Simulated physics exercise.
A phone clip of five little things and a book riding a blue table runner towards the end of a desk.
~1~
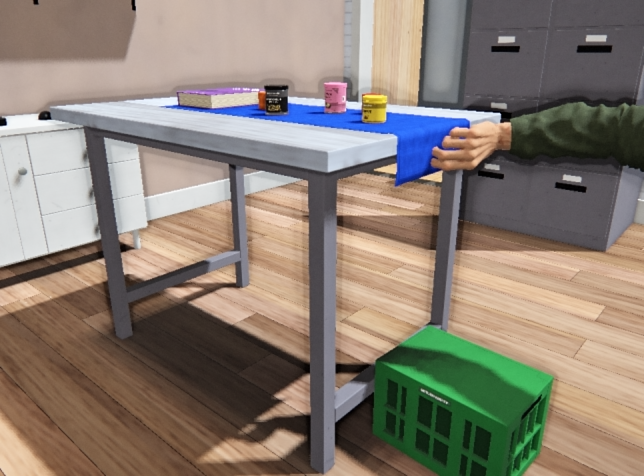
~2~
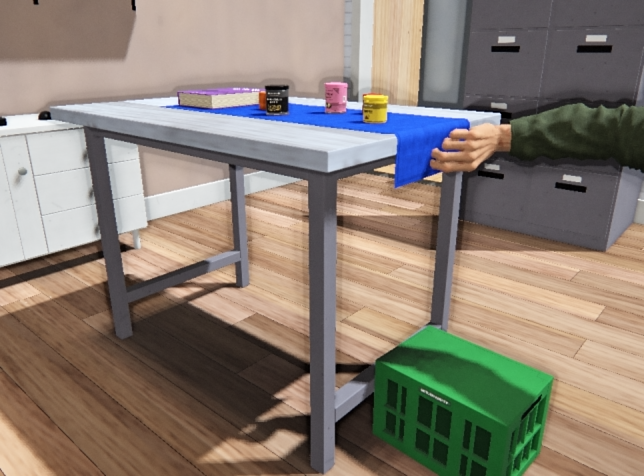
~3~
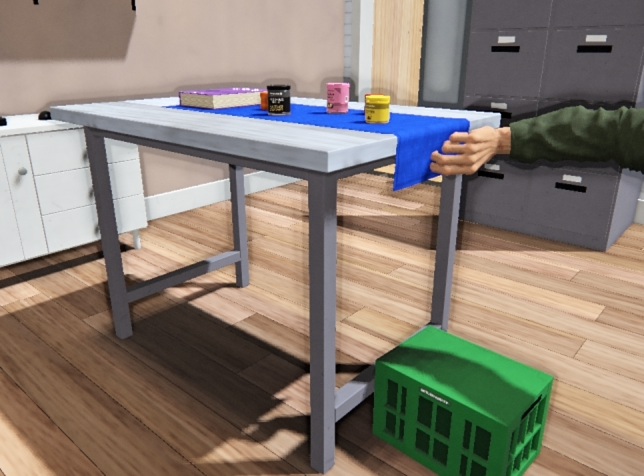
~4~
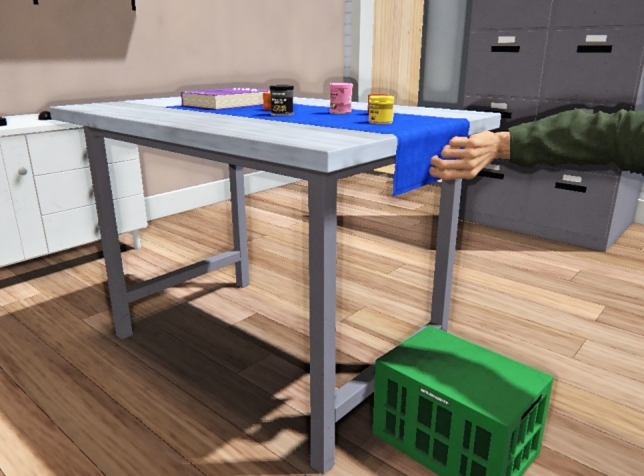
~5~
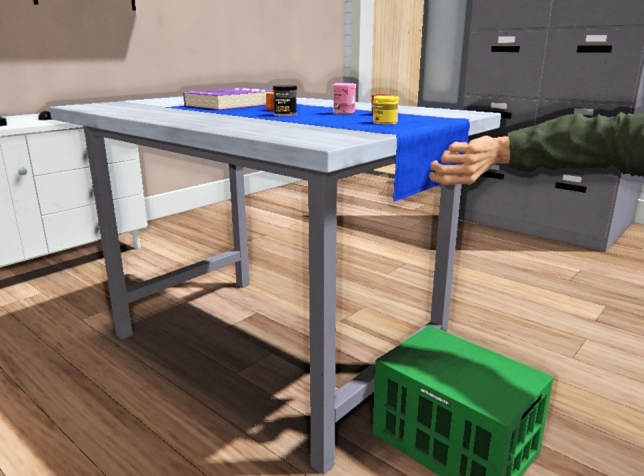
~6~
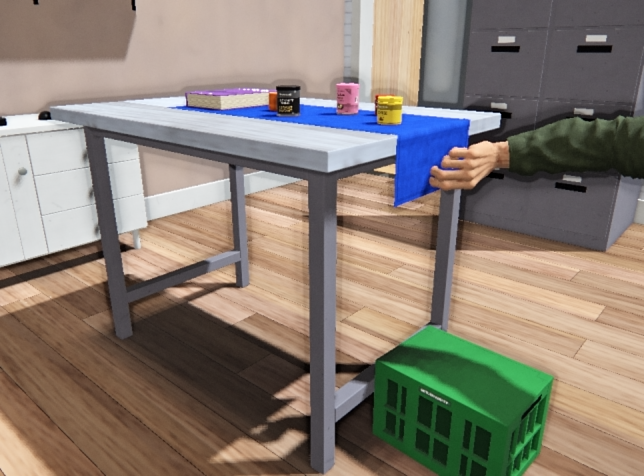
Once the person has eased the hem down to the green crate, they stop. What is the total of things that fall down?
Just four fall.
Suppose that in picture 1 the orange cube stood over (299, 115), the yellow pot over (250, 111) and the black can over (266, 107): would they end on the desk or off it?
Orange cube gone, yellow pot stays, black can stays.
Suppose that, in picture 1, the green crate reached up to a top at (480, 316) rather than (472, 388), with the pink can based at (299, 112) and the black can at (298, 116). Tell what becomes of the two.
First the pink can: It is still up there. Then the black can: It is still up there.
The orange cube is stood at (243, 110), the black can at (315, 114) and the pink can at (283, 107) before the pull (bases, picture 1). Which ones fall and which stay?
Outcome: Orange cube keeps its perch; black can is gone; pink can keeps its perch.
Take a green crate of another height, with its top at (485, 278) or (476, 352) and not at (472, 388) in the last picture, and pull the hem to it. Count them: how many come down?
Counts: 1 / 3.
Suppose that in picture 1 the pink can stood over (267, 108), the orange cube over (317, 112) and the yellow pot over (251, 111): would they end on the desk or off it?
Outcome: Pink can is still in place, orange cube is gone, yellow pot is still in place.
Soon after, hem near (429, 275); yellow pot gone.
Then, hem near (427, 335); yellow pot, red pot and pink can gone.
At rest, hem on the crate; yellow pot, red pot, pink can and black can gone. The count of fallen things is four.
